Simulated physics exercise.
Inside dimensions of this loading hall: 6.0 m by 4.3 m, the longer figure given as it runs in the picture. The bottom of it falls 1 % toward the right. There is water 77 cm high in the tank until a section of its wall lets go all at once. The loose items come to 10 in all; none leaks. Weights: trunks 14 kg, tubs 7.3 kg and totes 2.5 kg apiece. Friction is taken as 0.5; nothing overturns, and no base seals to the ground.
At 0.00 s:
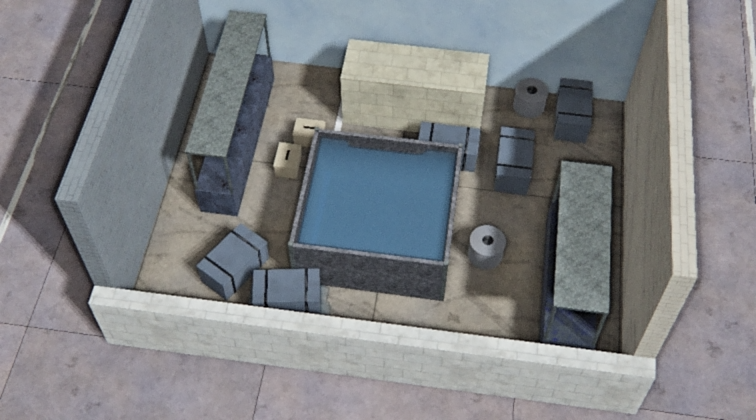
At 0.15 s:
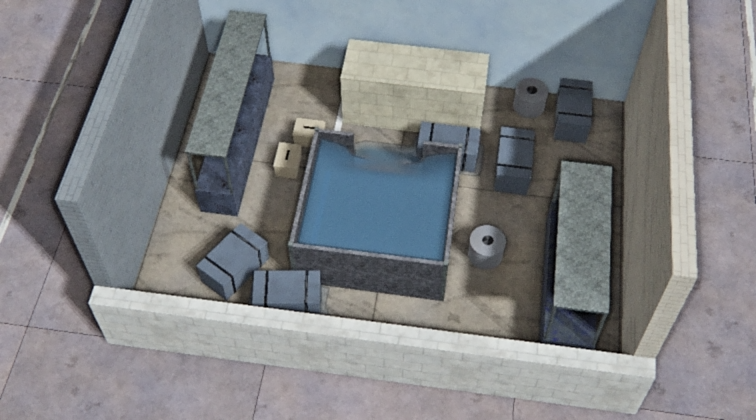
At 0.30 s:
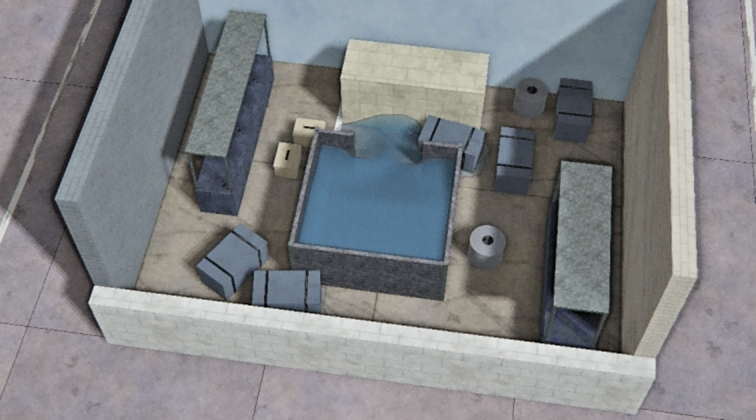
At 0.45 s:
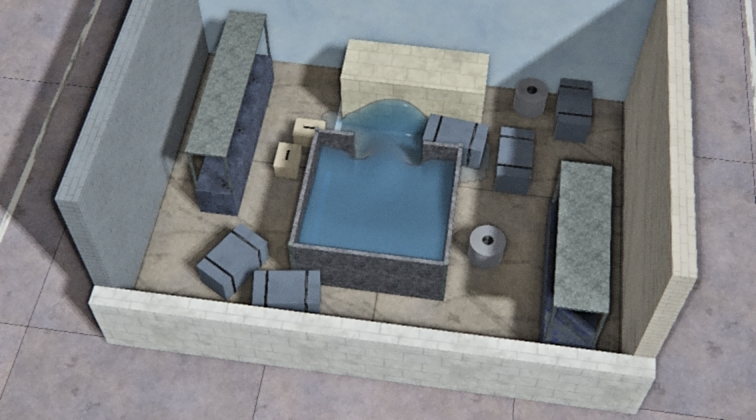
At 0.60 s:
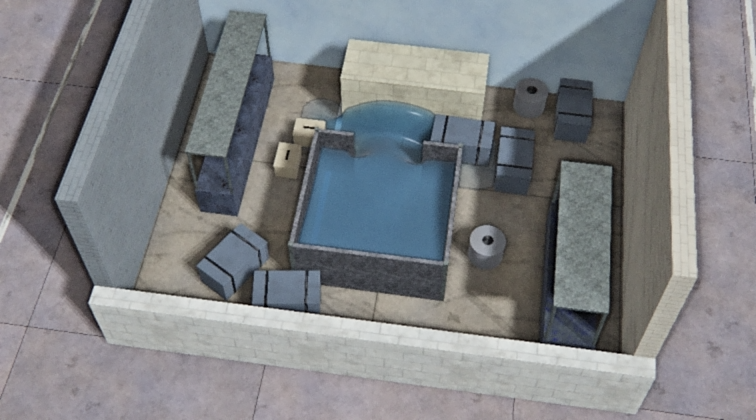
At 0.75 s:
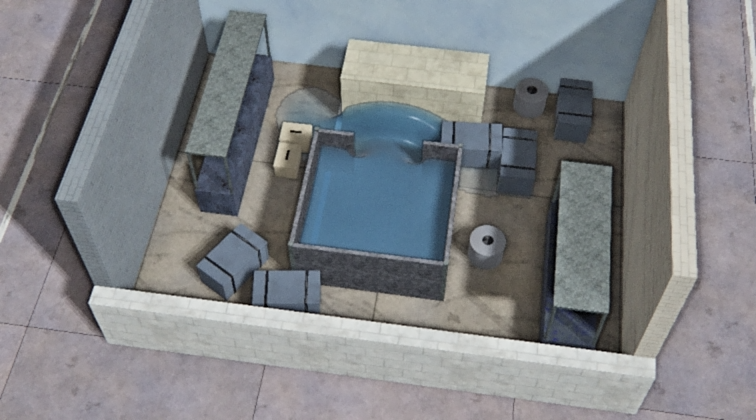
In a loading hall, water pours through a gap in the back wall of a square tank and spreads over the floor, nudging a grey-blue trunk slightly right, then shifting a small cream box slightly left.
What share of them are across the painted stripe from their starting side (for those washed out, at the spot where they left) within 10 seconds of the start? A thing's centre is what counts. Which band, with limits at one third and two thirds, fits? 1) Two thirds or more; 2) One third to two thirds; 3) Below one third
3, below one third.
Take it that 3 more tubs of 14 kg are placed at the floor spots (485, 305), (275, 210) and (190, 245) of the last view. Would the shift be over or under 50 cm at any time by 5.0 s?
In sequence: Falls below it / exceeds it / falls below it.
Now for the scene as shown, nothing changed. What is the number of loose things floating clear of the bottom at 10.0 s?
I'd say 10 of them.
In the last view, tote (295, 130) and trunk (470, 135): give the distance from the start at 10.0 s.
First one 300 cm, second one 120 cm.
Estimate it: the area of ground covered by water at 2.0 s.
14 m2.
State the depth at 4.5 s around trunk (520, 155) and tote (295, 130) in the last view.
I'd put it at 13 cm and 5 cm respectively.
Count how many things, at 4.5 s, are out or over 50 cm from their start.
9 in all.
After 2.0 s 0 of 10 are over the mark; 4 afloat.
After 4.5 s 2 of 10 are over the mark; 7 afloat.
After 7.0 s 2 of 10 are over the mark; 10 afloat.
After 10.0 s 2 of 10 are over the mark; 10 afloat.
